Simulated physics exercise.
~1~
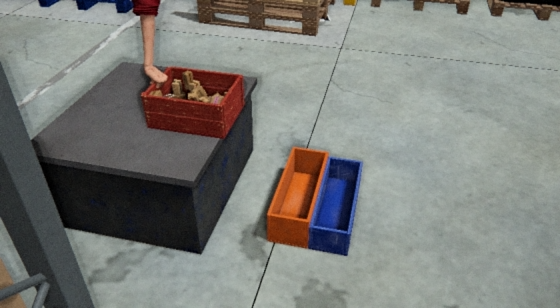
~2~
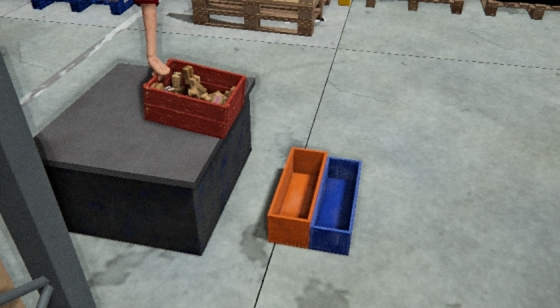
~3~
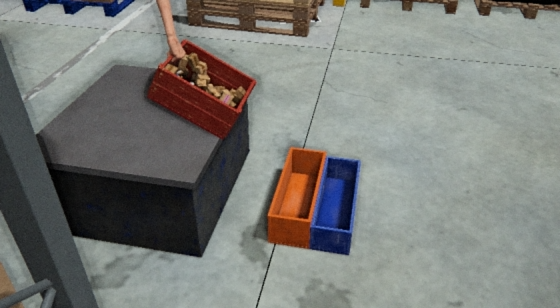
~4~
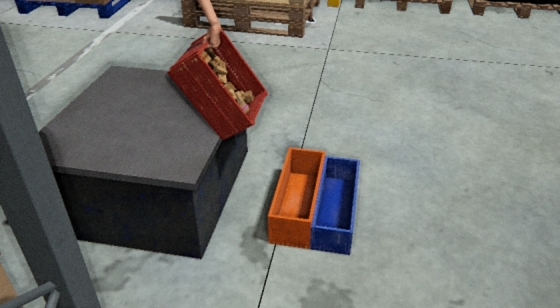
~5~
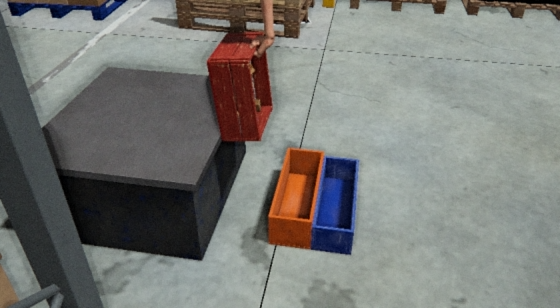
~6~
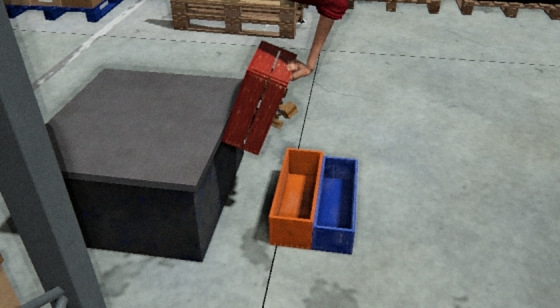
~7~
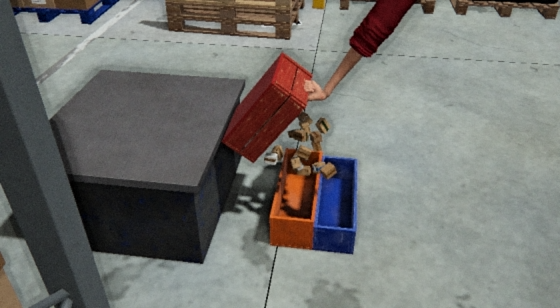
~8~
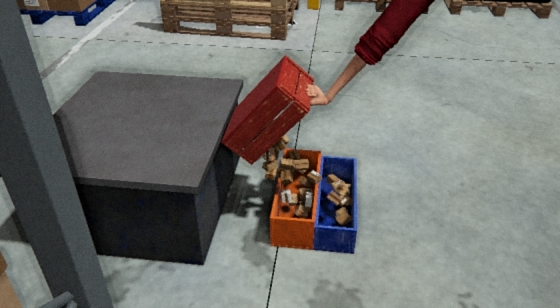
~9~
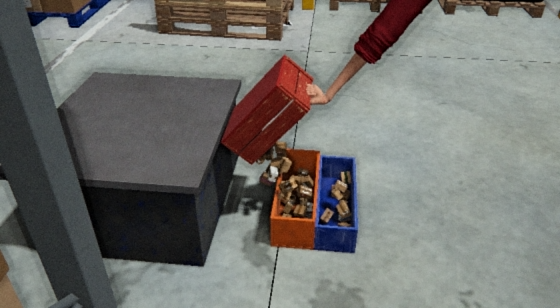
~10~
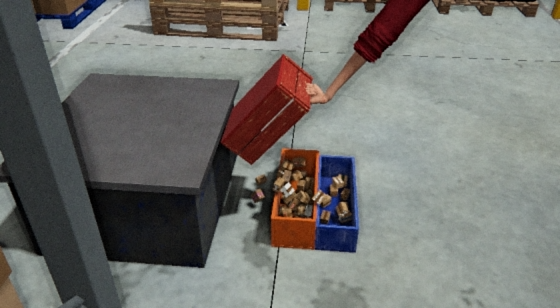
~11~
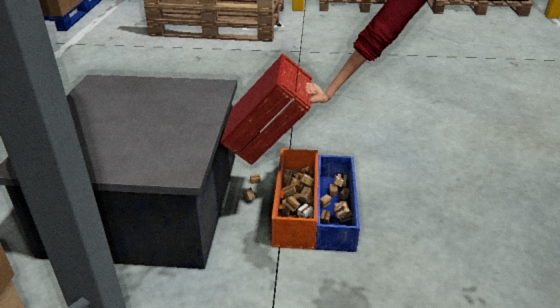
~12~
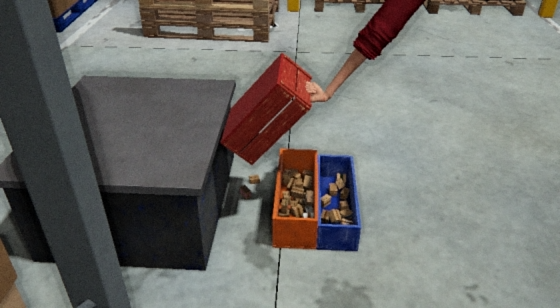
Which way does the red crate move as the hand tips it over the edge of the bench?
The red crate moves to the right as it is tipped over the edge of the bench.
The clip shows a hand tipping a red crate of small brown pieces over the edge of a dark bench, spilling them into an orange tub and a blue tub, with more ending in the orange one and a couple on the floor beside it.
